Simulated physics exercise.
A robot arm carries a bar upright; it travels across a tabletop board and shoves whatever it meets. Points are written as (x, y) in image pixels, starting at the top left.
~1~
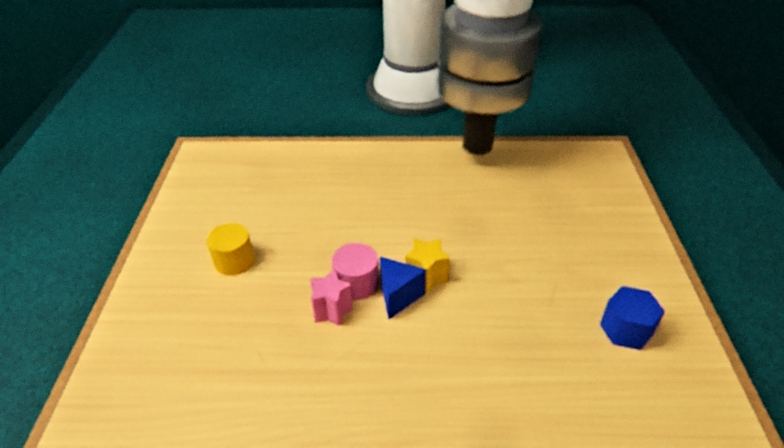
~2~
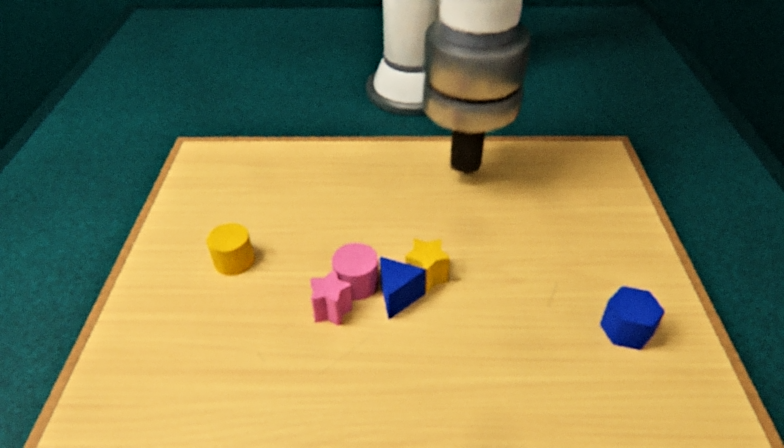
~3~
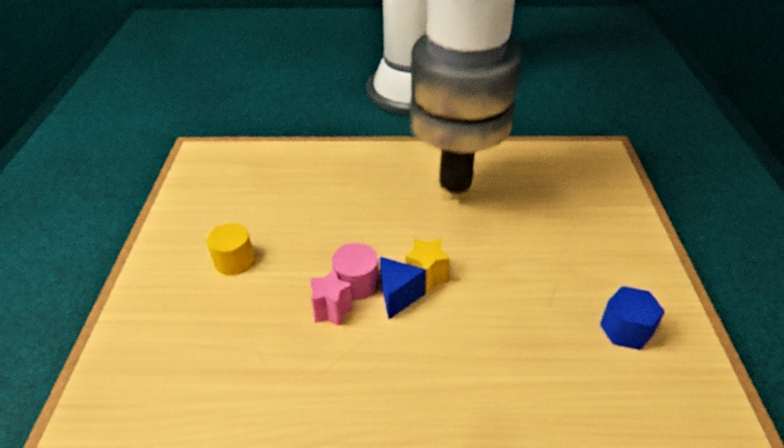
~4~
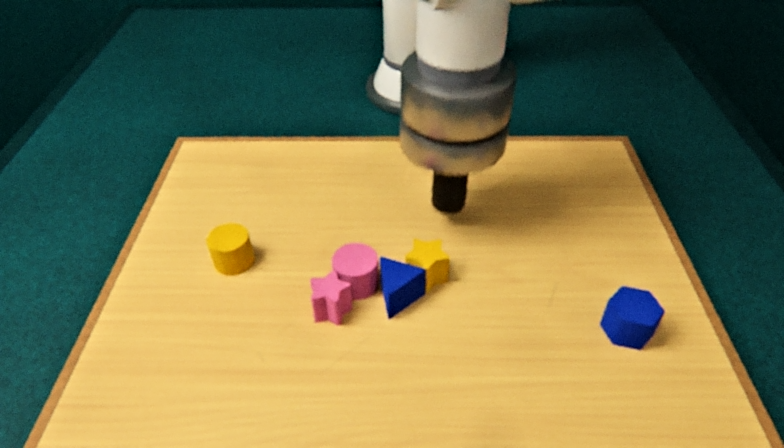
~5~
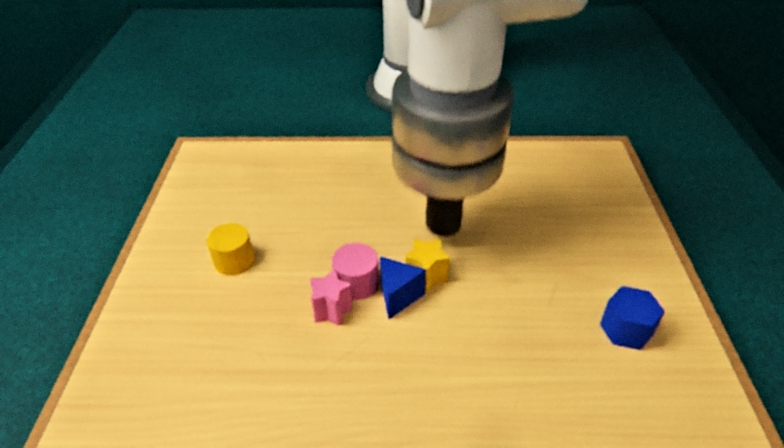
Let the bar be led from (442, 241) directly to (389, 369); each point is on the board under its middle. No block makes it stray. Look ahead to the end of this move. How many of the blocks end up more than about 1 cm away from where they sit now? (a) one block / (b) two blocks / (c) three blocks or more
That would be b.
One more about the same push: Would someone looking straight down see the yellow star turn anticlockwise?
Yes, I think so.
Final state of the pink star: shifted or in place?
Undisturbed, or as good as.
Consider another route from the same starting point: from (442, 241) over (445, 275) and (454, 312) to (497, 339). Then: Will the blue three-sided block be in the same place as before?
No
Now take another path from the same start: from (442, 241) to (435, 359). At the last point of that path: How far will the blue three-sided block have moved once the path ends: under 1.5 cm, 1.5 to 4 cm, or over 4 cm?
Movement: 1.5 to 4 cm.
The first path, step by step. One third of the way, bar (427, 263); blue three-sided block (386, 289), turned 45° clockwise; yellow star (424, 280).
Two thirds of the way, bar (409, 306); blue three-sided block (372, 298), turned 65° clockwise; yellow star (420, 326), turned 20° anticlockwise.
At the end, bar (389, 354); pink star unmoved; pink cylinder unmoved; blue three-sided block (366, 303), turned 85° clockwise; yellow star (425, 362), turned 65° anticlockwise.
